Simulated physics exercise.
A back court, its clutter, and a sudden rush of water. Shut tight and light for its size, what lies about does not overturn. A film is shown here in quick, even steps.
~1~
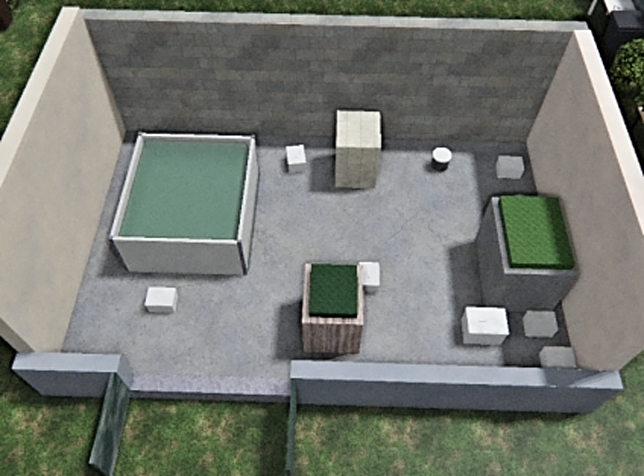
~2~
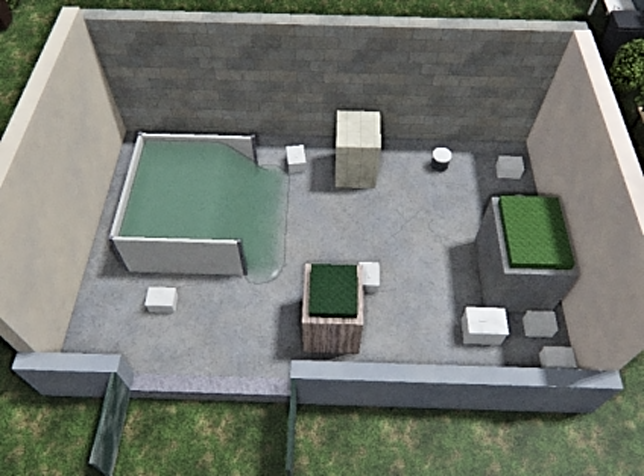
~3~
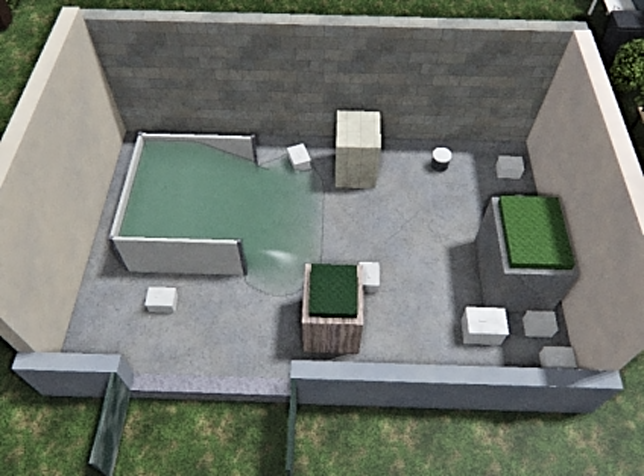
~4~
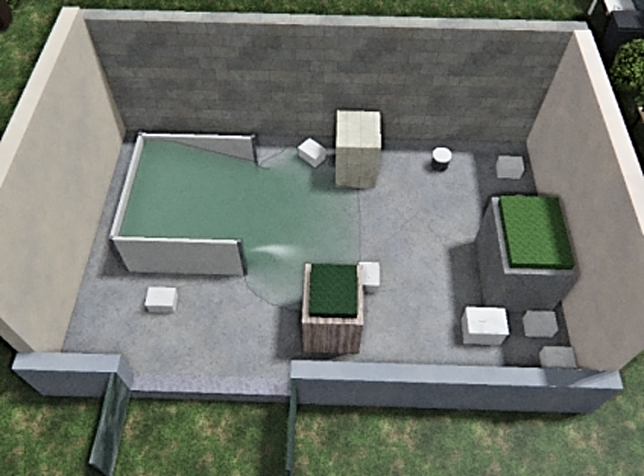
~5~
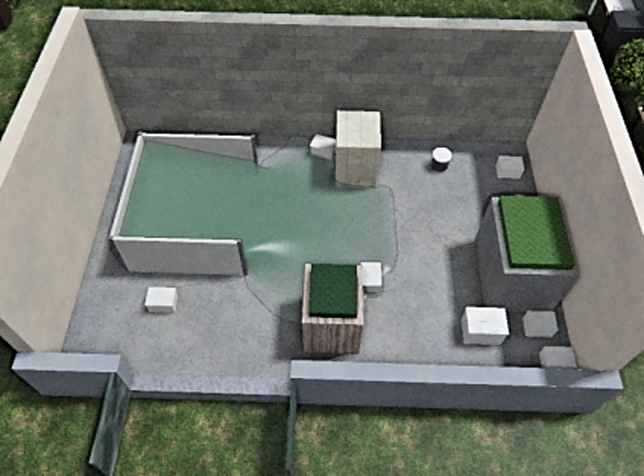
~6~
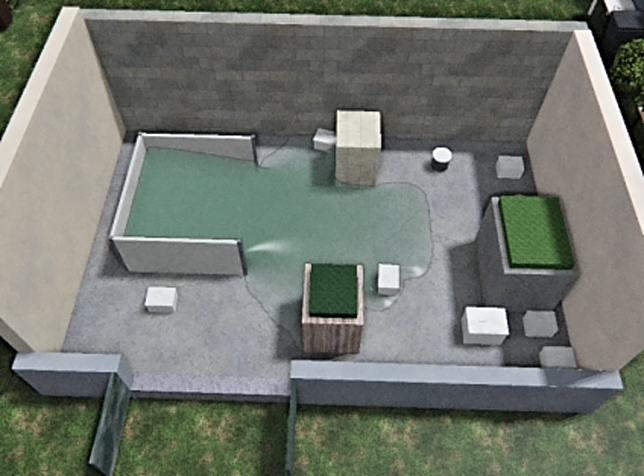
The clip shows green water pouring from the open right side of a white-walled tank across a walled grey court, pushing a small white box toward a pale block, then shifting another beside a green-topped planter slightly right.
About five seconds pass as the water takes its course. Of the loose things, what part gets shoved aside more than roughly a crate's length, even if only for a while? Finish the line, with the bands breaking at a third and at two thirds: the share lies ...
The share lies at two thirds or above.
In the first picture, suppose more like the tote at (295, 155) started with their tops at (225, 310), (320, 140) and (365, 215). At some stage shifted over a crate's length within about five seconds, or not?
Result by item: Stays where it is / stays where it is / gets dislodged.
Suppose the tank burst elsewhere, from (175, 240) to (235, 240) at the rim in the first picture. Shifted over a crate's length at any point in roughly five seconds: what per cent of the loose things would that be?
Near 10 in a hundred.
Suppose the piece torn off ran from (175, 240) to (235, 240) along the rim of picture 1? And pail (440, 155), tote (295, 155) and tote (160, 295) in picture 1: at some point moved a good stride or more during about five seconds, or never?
Object by object: Less than that, less than that, displaced that much.
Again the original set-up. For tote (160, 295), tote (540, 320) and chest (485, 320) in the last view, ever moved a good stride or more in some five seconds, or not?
One by one: Remained nearby; remained nearby; cleared the mark.
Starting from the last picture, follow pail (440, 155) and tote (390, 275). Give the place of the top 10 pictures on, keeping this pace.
I'd say around (471, 151) for the first and around (539, 338) for the second.
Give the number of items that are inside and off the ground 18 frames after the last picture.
Number: 9.
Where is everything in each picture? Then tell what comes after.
A tote at (296, 155) rests on the ground; a tote at (369, 273), on the bottom; 0 of 10 have shifted, in the first picture.
A tote at (296, 155), on the bottom; a tote at (369, 273), on the bottom; 0 of 10 have shifted, in the second picture.
A tote at (299, 154), on the bottom, close to its start; a tote at (369, 273), on the bottom; 1 of 10 have shifted, in the third picture.
A tote at (312, 148) rests on the ground, a stride from its start; a tote at (369, 273) rests on the ground; 1 of 10 have shifted, in the fourth picture.
A tote at (324, 143), on the bottom, a stride from its start; a tote at (371, 274), on the bottom; 1 of 10 have shifted, in the fifth picture.
A tote at (327, 136) rests on the ground, a stride from its start; a tote at (389, 276) rests on the ground, close to its start; 2 of 10 have shifted, in the sixth picture.
A moment on, 2 of 10 are well off their spots; 1 afloat.
Next, 6 of 10 are well off their spots; 7 afloat.
Later, 6 of 10 are well off their spots; 9 afloat.
In the end, 8 of 10 are well off their spots, and 8 have been at some point; 8 afloat.
